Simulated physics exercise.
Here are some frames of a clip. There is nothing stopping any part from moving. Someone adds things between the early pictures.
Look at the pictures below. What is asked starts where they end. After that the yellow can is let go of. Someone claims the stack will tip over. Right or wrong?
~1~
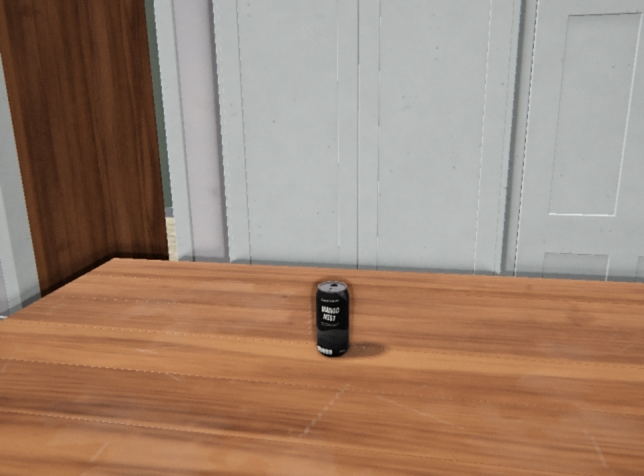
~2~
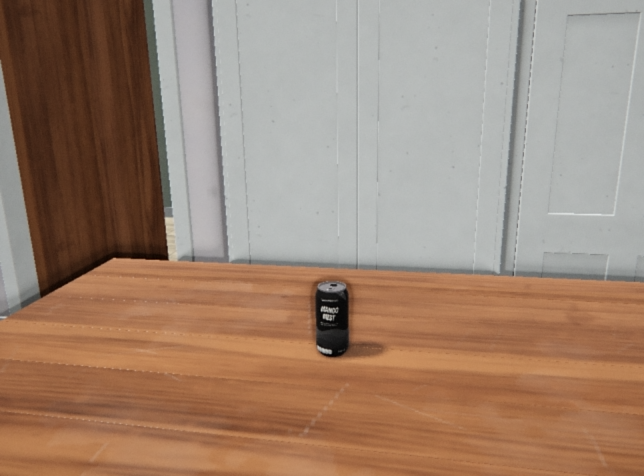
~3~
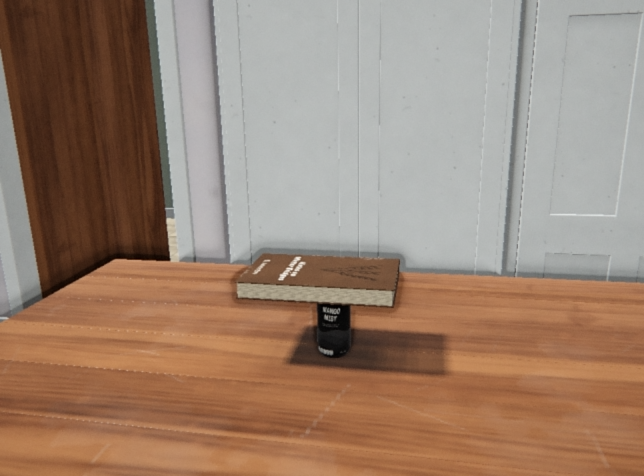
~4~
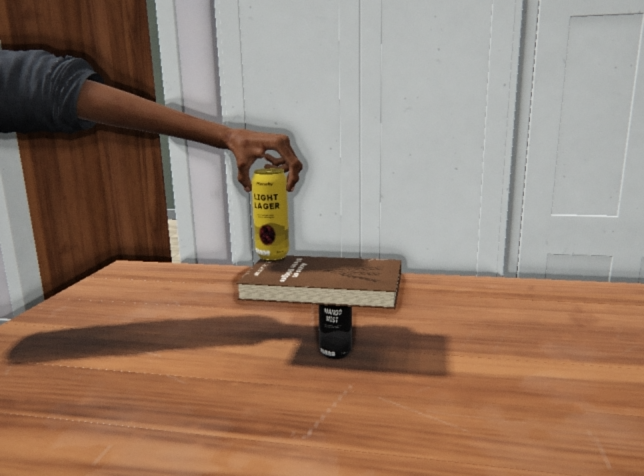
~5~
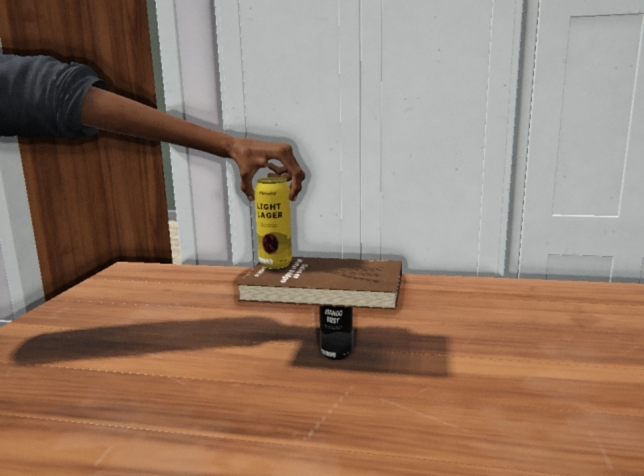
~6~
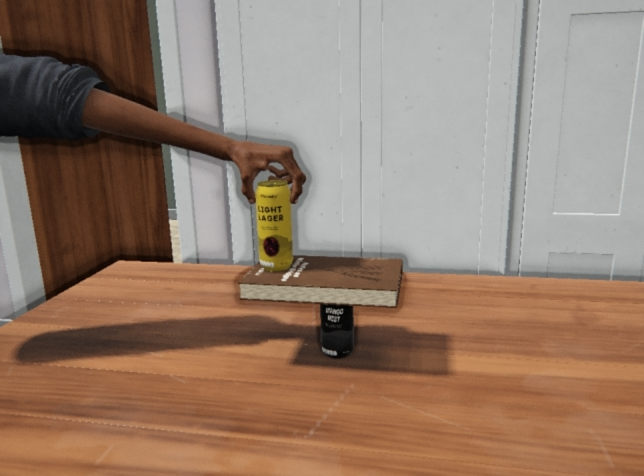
Right, it tips over.
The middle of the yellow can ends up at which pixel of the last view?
Around (214, 346).
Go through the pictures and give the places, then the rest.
The last thing is not in view yet, in the first frame.
The last thing is not in view yet, in the second frame.
The last thing is not in view yet; brown book (322, 278), in the third frame.
Coming down; yellow can (271, 214); brown book (323, 279), in the fourth frame.
Coming down; yellow can (274, 223); brown book (324, 280), in the fifth frame.
Set down, still held; yellow can (275, 226); brown book (325, 278), in the sixth frame.
Then, 0.60 s on from there, yellow can now fallen; brown book turned 44° from how it was put.
Then, 0.80 s on from there, brown book turned 67° from how it was put.
Then, 1.10 s on from there, brown book now fallen; black can turned 71° from how it was put.
Then, 1.30 s on from there, black can now fallen.
In the end, fallen, brown book, black can and yellow can. At the end, from the last picture's camera, yellow can near (214, 345). The stack comes apart.
